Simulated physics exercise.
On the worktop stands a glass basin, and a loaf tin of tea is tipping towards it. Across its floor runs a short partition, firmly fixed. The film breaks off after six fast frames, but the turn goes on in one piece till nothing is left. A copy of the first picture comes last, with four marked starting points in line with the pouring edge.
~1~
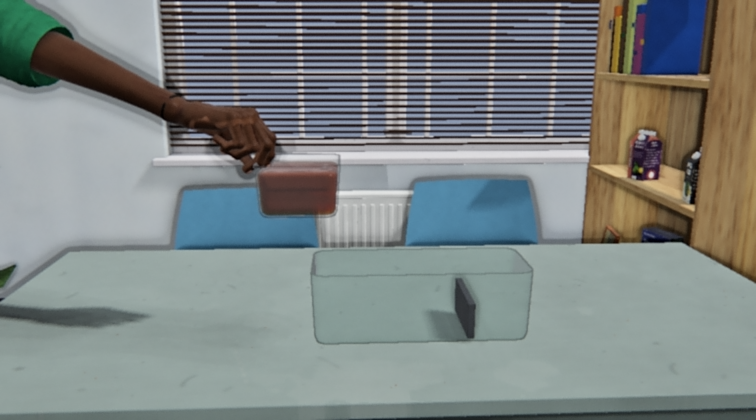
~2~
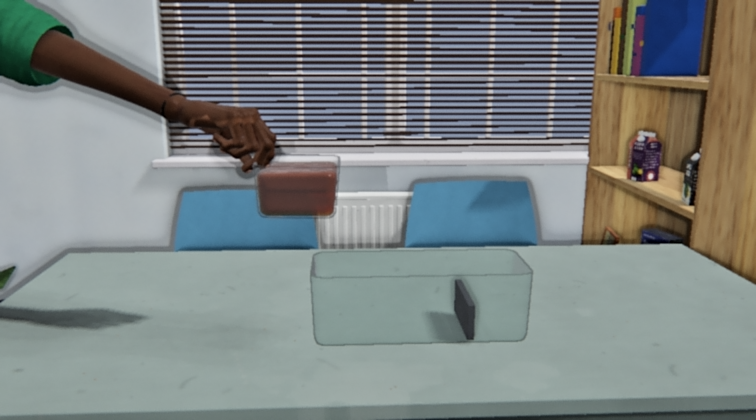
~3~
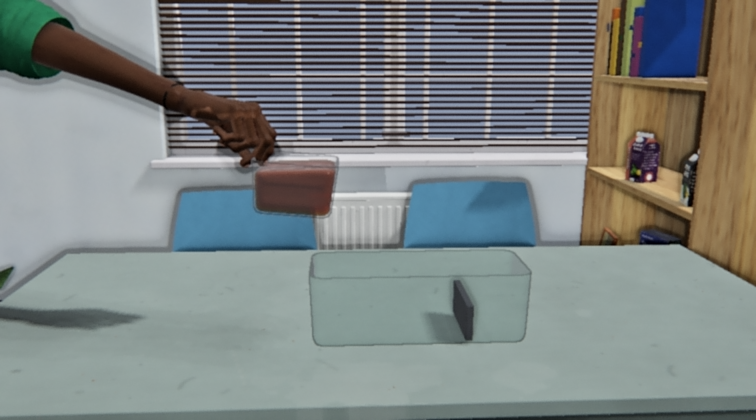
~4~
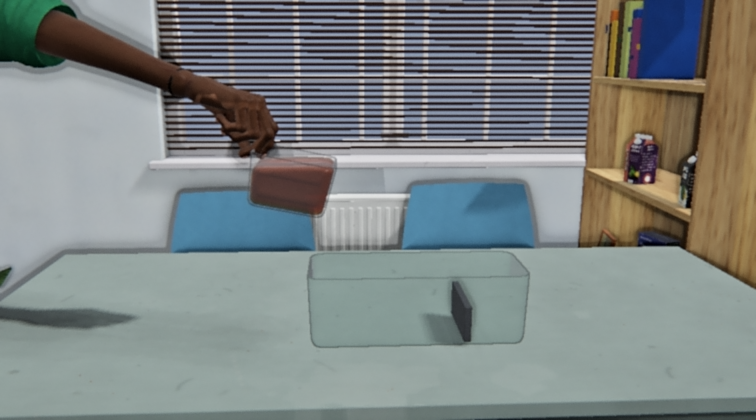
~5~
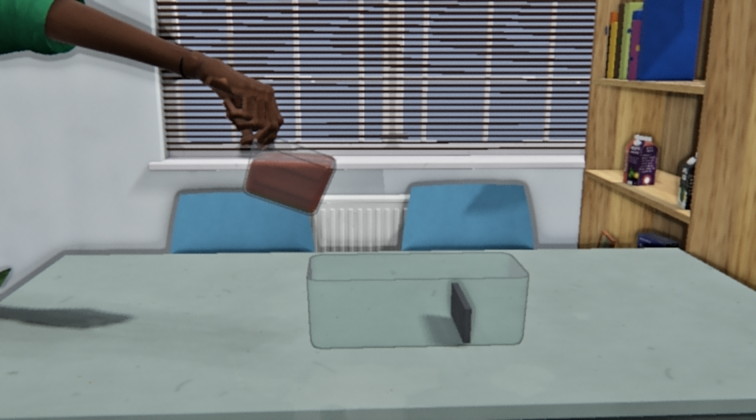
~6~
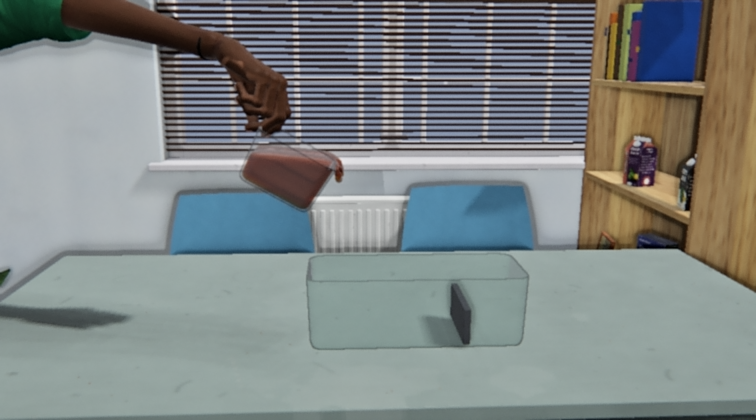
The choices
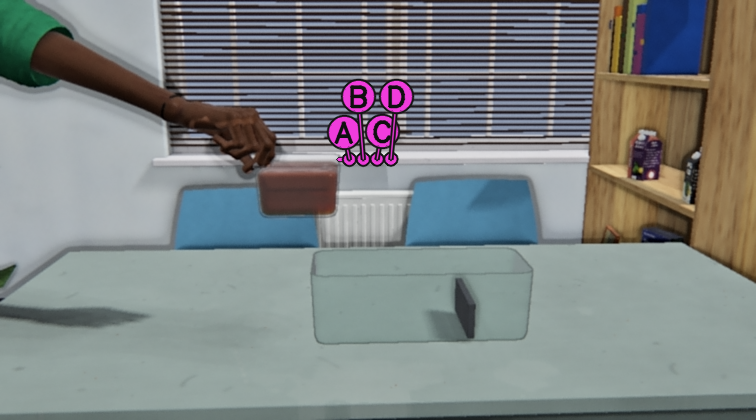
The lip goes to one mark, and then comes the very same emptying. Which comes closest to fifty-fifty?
Place D.
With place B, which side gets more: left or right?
More ends on the left.
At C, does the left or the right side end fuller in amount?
More ends on the left.
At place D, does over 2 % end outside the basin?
Yes.
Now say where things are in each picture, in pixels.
Upright, lip at (338, 159); basin from (314, 342) to (527, 337); top of the wall at (465, 290); nothing has left yet, in the first picture.
Upright, lip at (338, 160); nothing has left yet, in the second picture.
Tipped about 5°, lip at (337, 161); nothing has left yet, in the third picture.
Tipped about 11°, lip at (335, 162); nothing has left yet, in the fourth picture.
Tipped about 20°, lip at (335, 163); tea is over the lip, down to (335, 163), in the fifth picture.
Tipped about 30°, lip at (335, 164); tea is over the lip, down to (339, 176), in the sixth picture.
On the marked copy, A at (349, 159); B at (363, 159); C at (377, 159); D at (390, 159).
For place A, about 86 % ends left of the wall and 7 % right of it; 8 % is lost outside.
For place B, about 88 % ends left of the wall and 4 % right of it; 9 % is lost outside.
For place C, about 80 % ends left of the wall and 12 % right of it; 9 % is lost outside.
For place D, about 51 % ends left of the wall and 42 % right of it; 7 % is lost outside.
